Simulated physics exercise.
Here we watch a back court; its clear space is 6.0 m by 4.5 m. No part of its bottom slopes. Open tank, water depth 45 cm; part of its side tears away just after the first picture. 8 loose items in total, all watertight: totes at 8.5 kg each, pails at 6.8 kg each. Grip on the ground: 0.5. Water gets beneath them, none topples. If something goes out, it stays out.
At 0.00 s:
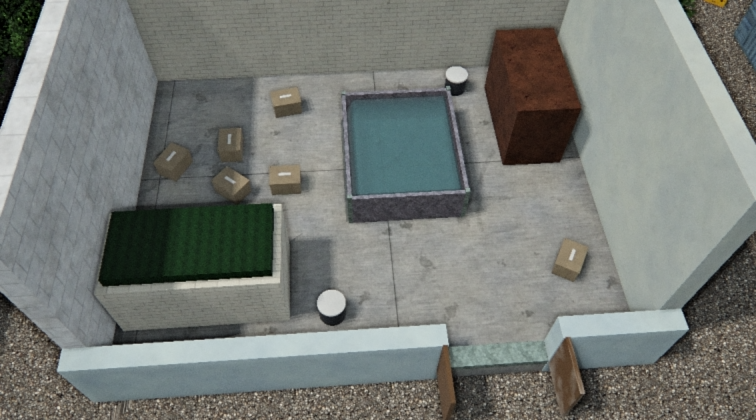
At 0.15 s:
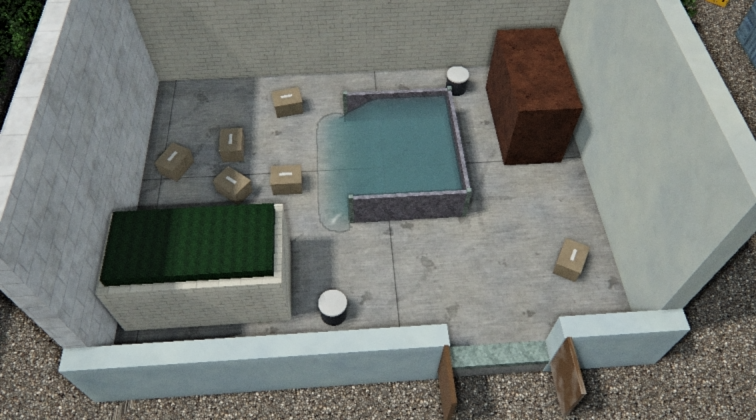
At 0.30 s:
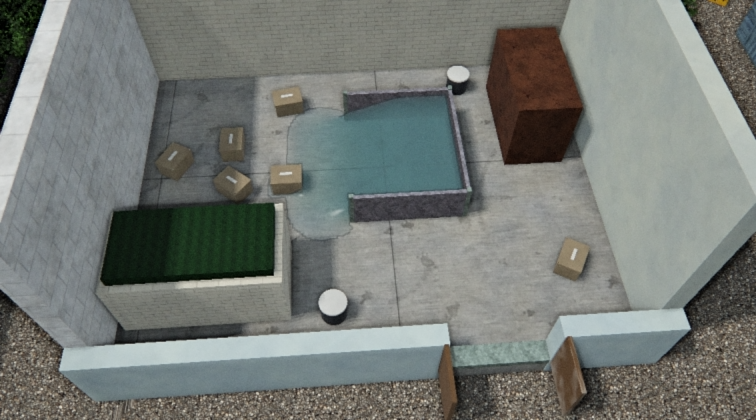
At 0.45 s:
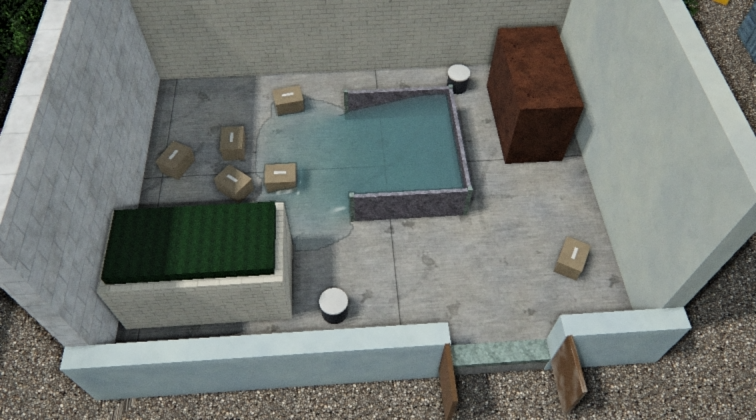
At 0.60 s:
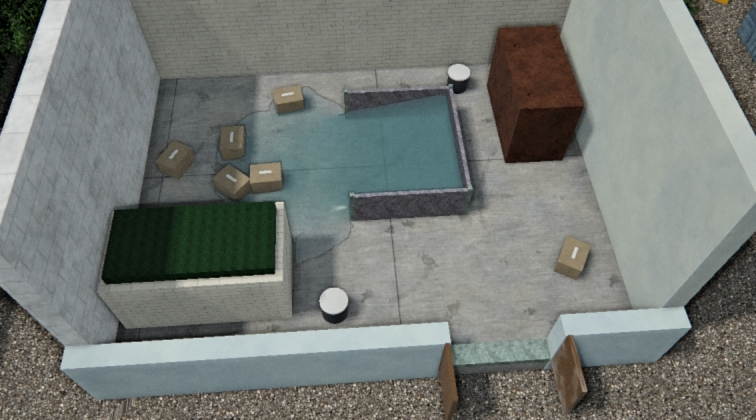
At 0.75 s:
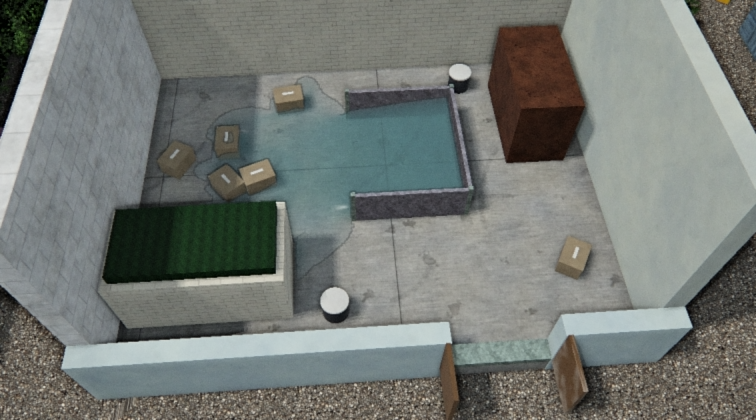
Water spreads leftward from an open tank in a walled concrete yard after its left side gives way, flowing around several cardboard-coloured boxes; it pushes the nearest box left toward another, and a couple more shift slightly.
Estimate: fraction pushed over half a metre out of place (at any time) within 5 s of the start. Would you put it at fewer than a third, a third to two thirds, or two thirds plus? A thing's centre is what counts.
We'll see a moderate share moved that far, a third to two thirds.
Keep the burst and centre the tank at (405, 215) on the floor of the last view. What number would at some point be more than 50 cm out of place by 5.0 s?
Result: 5.
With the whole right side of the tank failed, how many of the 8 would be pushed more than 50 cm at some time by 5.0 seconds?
In that case the number is 2.
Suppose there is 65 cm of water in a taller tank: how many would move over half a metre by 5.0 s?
So the tally would be 5.
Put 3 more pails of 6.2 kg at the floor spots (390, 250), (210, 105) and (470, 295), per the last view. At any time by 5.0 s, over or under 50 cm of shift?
In order: Within it, beyond it, within it.
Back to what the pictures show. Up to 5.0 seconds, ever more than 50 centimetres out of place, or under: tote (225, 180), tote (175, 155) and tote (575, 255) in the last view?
Beyond the mark, beyond the mark, within the mark.
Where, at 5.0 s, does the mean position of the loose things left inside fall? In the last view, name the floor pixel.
Mean floor pixel: About (353, 163).
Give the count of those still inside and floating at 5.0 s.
My tally comes to 4.
After 1.1 s 2 of 8 are over 50 cm from their spots; 0 afloat.
After 2.2 s 4 of 8 are over 50 cm from their spots; 4 afloat.
After 3.5 s 2 of 8 are over 50 cm from their spots; 5 afloat.
After 5.0 s 5 of 8 are over 50 cm from their spots, and 5 have been at some point; 4 afloat.
